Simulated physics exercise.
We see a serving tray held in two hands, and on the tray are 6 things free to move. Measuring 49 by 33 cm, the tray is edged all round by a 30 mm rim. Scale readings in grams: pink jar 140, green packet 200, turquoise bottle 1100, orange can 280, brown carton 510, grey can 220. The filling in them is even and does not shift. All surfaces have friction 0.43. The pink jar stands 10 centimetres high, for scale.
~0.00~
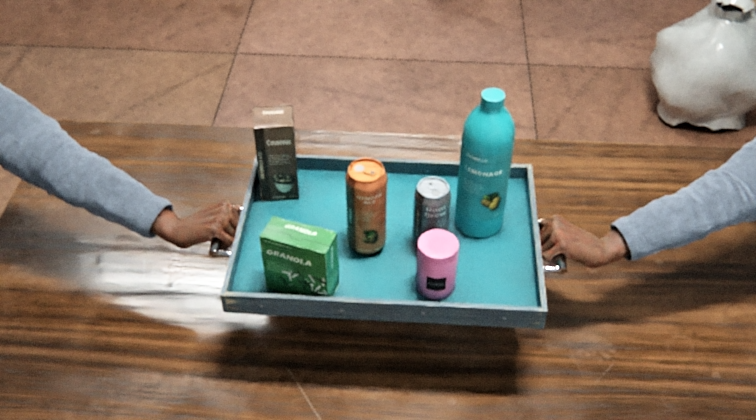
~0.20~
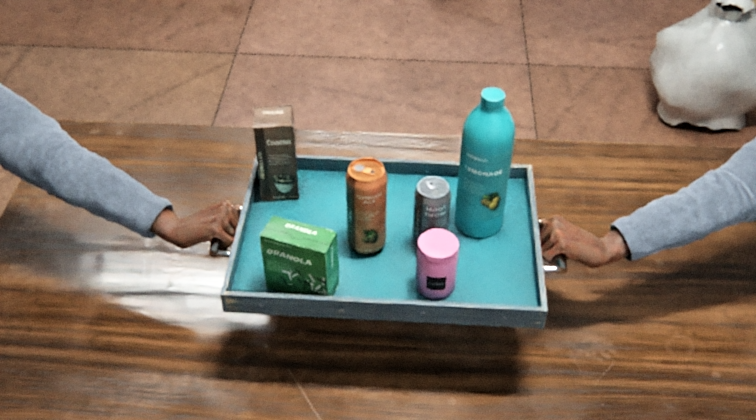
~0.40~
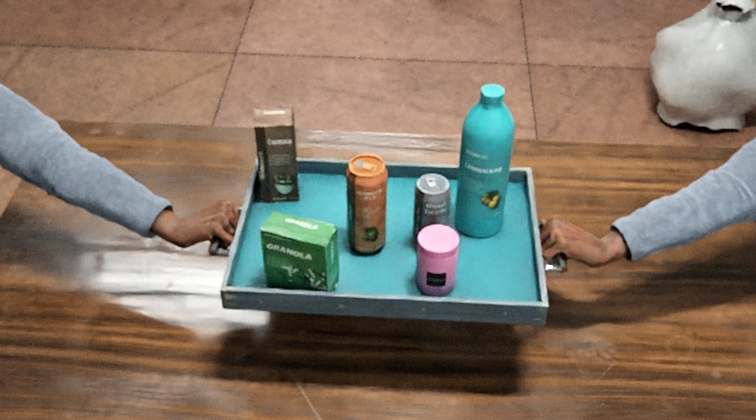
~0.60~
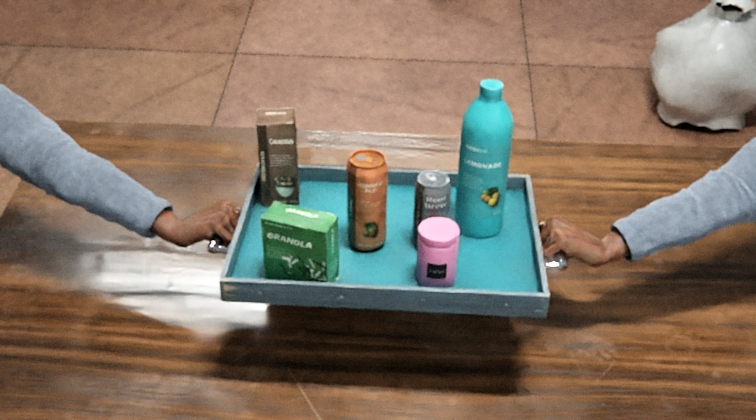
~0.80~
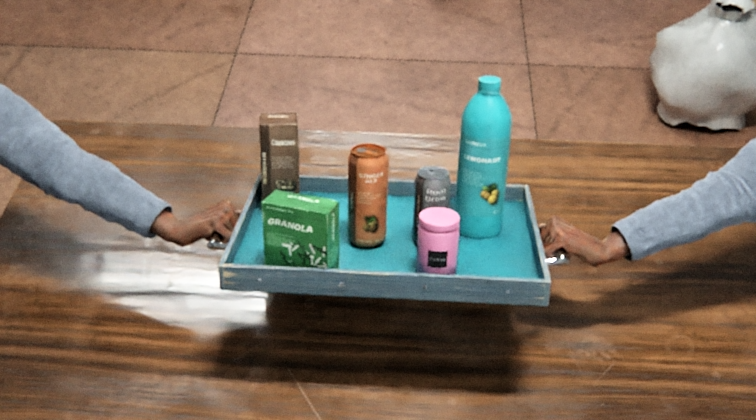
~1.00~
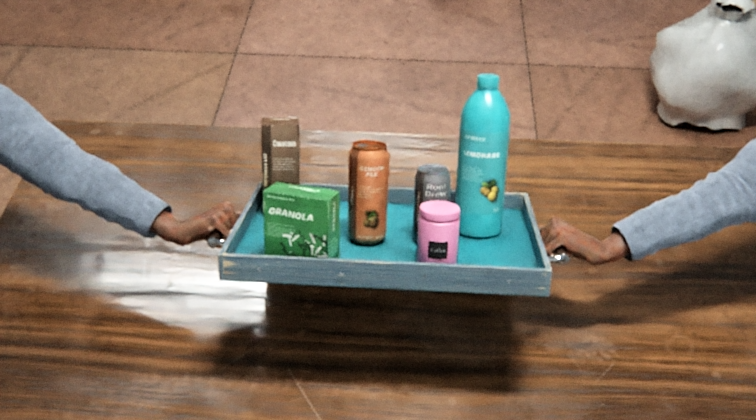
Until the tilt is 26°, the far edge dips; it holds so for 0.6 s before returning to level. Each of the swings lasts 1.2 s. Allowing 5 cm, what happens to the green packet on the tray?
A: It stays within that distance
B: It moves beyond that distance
Option B: It moves beyond that distance.
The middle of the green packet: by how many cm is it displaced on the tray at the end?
I'd put it at about 21 centimetres.
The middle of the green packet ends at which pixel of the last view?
It finishes at roughly (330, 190).
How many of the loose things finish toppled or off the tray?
So, 4 in all.
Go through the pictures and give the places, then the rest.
Tray level; green packet (301, 261); pink jar (437, 265), in the first frame.
Tray level; orange can (367, 208); brown carton (277, 154), in the second frame.
Tray at 3°, far edge down; grey can (431, 215); pink jar (437, 261), in the third frame.
Tray at 9°, far edge down; turquoise bottle (484, 159); orange can (367, 202), in the fourth frame.
Tray at 17°, far edge down; brown carton (280, 162); grey can (431, 208), in the fifth frame.
Tray at 23°, far edge down; green packet (302, 227); pink jar (438, 236), in the sixth frame.
After 1.50 s, tray at 26°, far edge down; turquoise bottle and brown carton now off the tray; green packet on its side near (328, 220); orange can 74° off its base.
After 2.10 s, tray at 25°, far edge down; orange can now off the tray; green packet on its side near (331, 204); grey can moved 15 cm.
In the end (3.6 s), off the tray, turquoise bottle, orange can and brown carton; toppled on the tray, green packet; not toppled but over 5 cm from the start, pink jar and grey can. In the last view, green packet near (330, 190).
